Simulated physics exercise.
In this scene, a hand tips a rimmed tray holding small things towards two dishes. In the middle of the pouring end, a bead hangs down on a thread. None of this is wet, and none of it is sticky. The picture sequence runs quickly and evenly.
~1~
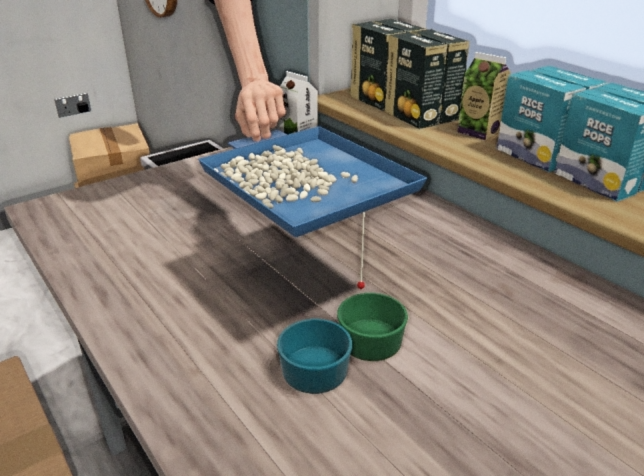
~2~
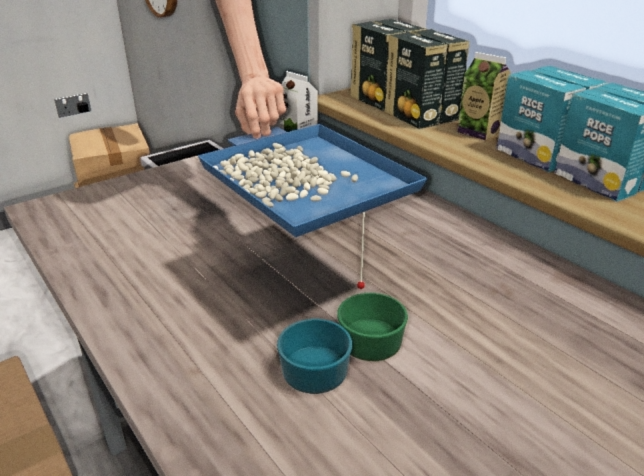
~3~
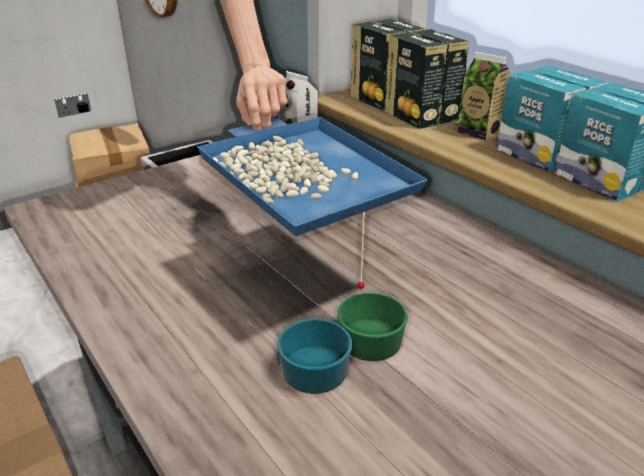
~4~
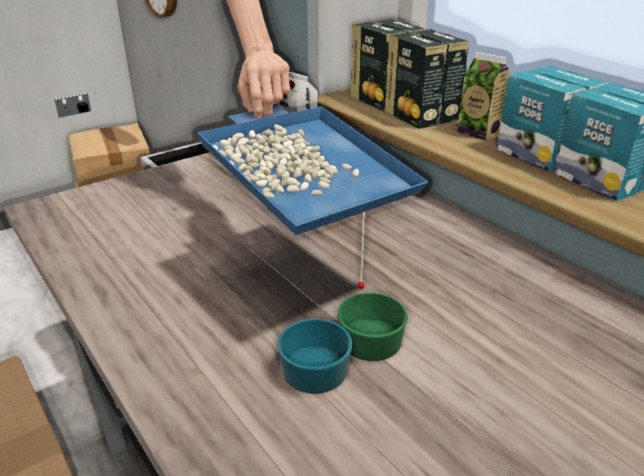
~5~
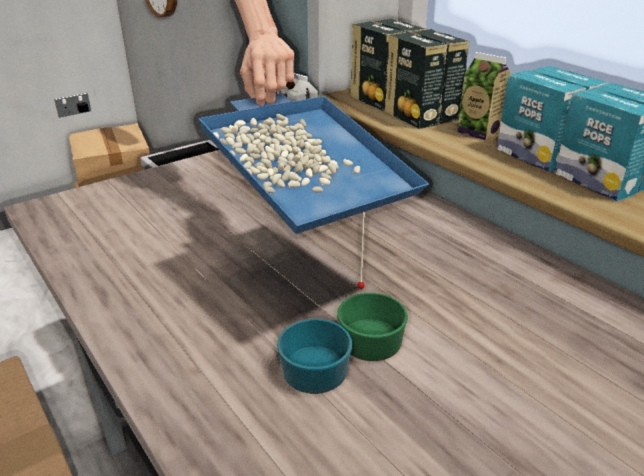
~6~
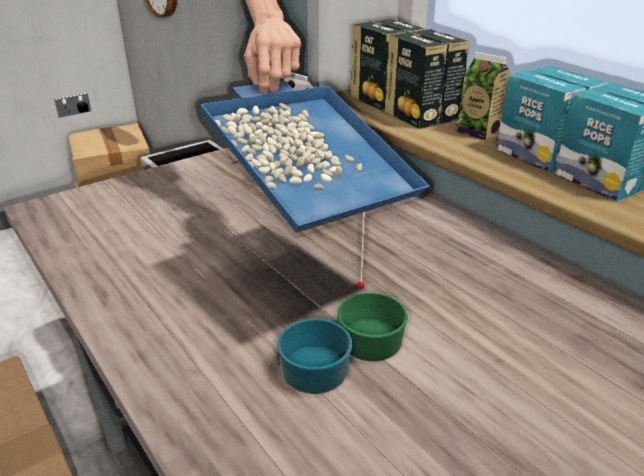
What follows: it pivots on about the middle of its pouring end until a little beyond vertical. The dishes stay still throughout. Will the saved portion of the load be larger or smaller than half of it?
It is smaller than half.
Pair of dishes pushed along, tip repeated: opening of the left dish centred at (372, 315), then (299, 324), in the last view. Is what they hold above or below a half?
Together the dishes get beyond half first, then less than a half.
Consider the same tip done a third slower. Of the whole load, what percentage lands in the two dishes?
Around 40 in every hundred.
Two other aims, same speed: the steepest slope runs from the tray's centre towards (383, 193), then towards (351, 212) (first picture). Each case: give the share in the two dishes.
Lab note: Case 1 near 0 %, case 2 near 70 %.
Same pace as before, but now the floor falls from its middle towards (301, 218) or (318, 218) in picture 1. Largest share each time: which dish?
Leftward dish for the first, Leftward dish for the second.
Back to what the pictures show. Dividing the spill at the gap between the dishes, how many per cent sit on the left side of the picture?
I make it about 0 percent or so.
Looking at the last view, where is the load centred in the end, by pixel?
The centre ends up roughly at (415, 332).
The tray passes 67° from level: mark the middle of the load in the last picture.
In the last view, the load is centred near (375, 200).
Soon, tray tipped steeply; most on the tray; a small part in the air.
A while on, tray tipped past a quarter turn; a small part on the tray; a small part in the right dish; about half outside both; about a quarter in the air.
Towards the end, tray tipped past a quarter turn; a stray few in the left dish; about a quarter in the right dish; most outside both.
Finally, tray tipped past a quarter turn; a stray few in the left dish; about a quarter in the right dish; most outside both.
